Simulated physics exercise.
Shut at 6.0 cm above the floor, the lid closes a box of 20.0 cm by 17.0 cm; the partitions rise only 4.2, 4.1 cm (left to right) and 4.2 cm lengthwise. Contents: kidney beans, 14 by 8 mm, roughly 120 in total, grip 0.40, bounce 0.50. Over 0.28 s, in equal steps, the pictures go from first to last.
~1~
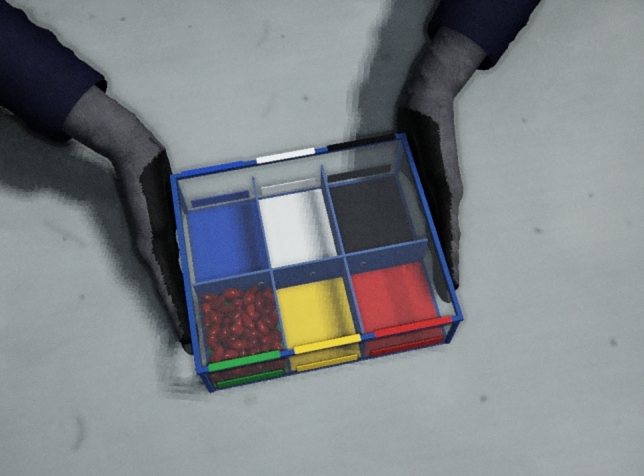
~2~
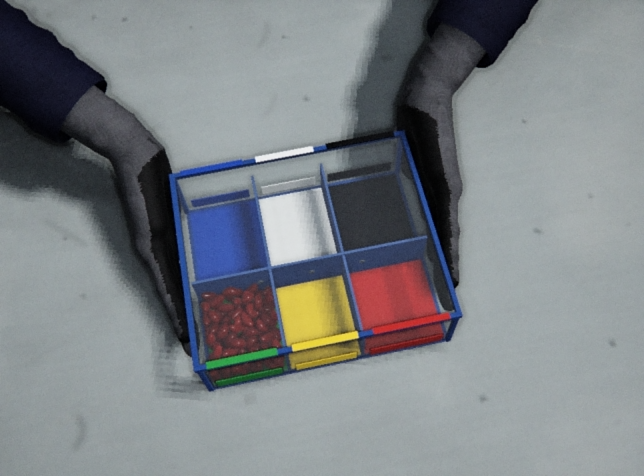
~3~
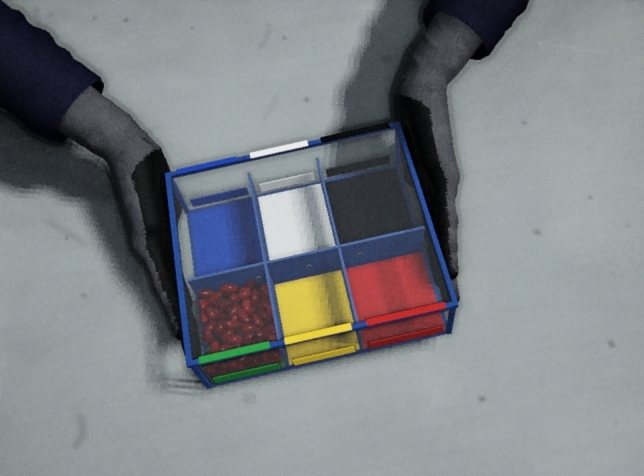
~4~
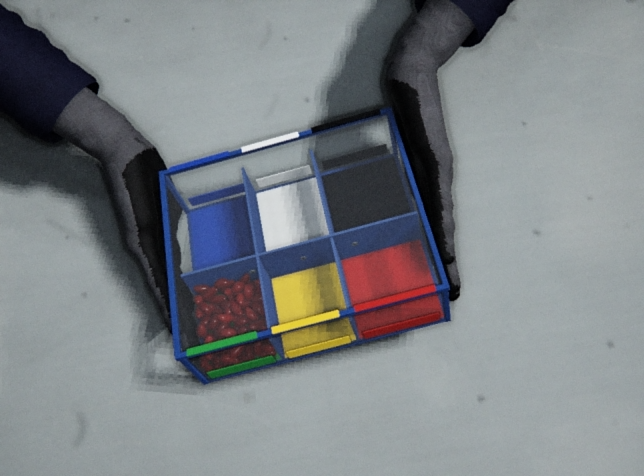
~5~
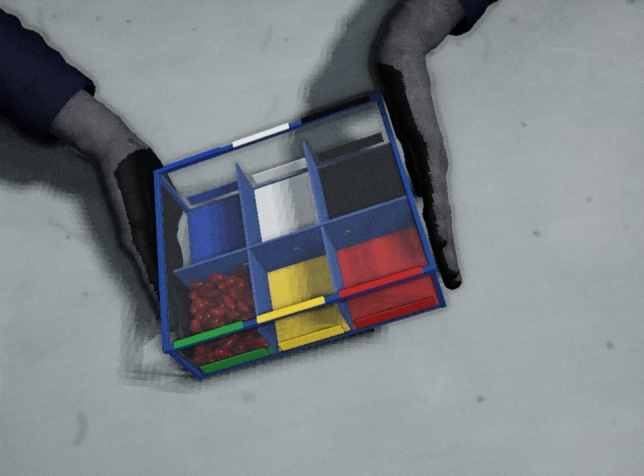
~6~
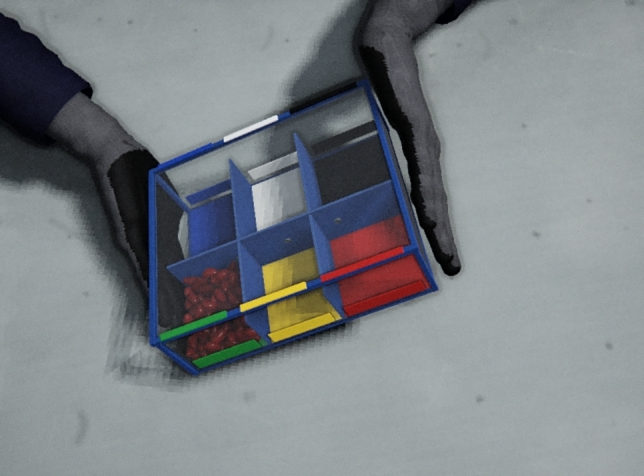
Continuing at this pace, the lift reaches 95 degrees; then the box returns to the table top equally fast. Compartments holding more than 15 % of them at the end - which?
Red no, blue no, green yes, yellow no, white no, black no.
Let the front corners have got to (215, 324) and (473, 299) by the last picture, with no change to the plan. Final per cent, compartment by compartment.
Red 5; blue 0; green 60; yellow 5; white 0; black 25.
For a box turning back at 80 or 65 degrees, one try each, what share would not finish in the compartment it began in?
5 and 0 %.
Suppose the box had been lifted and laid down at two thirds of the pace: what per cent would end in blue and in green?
That way blue would end with 10 per cent and green with 90 per cent.
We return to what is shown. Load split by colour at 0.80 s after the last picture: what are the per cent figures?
Red = 0, blue = 5, green = 95, yellow = 0, white = 0, black = 0 (per cent).
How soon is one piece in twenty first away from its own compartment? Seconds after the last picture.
At about 0.70 s.
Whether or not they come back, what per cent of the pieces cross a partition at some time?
I'd say near 10 percent of them.
Then, 0.80 s after the last picture, tilt 94 degrees; blue 5 %, green 95 %.
Then, 1.33 s after the last picture, tilt 40 degrees; blue 10 %, green 90 %.
Then, 1.92 s after the last picture, tilt 0 degrees; blue 10 %, green 90 %.
In the end, red 0 %, blue 10 %, green 90 %, yellow 0 %, white 0 %, black 0 %.
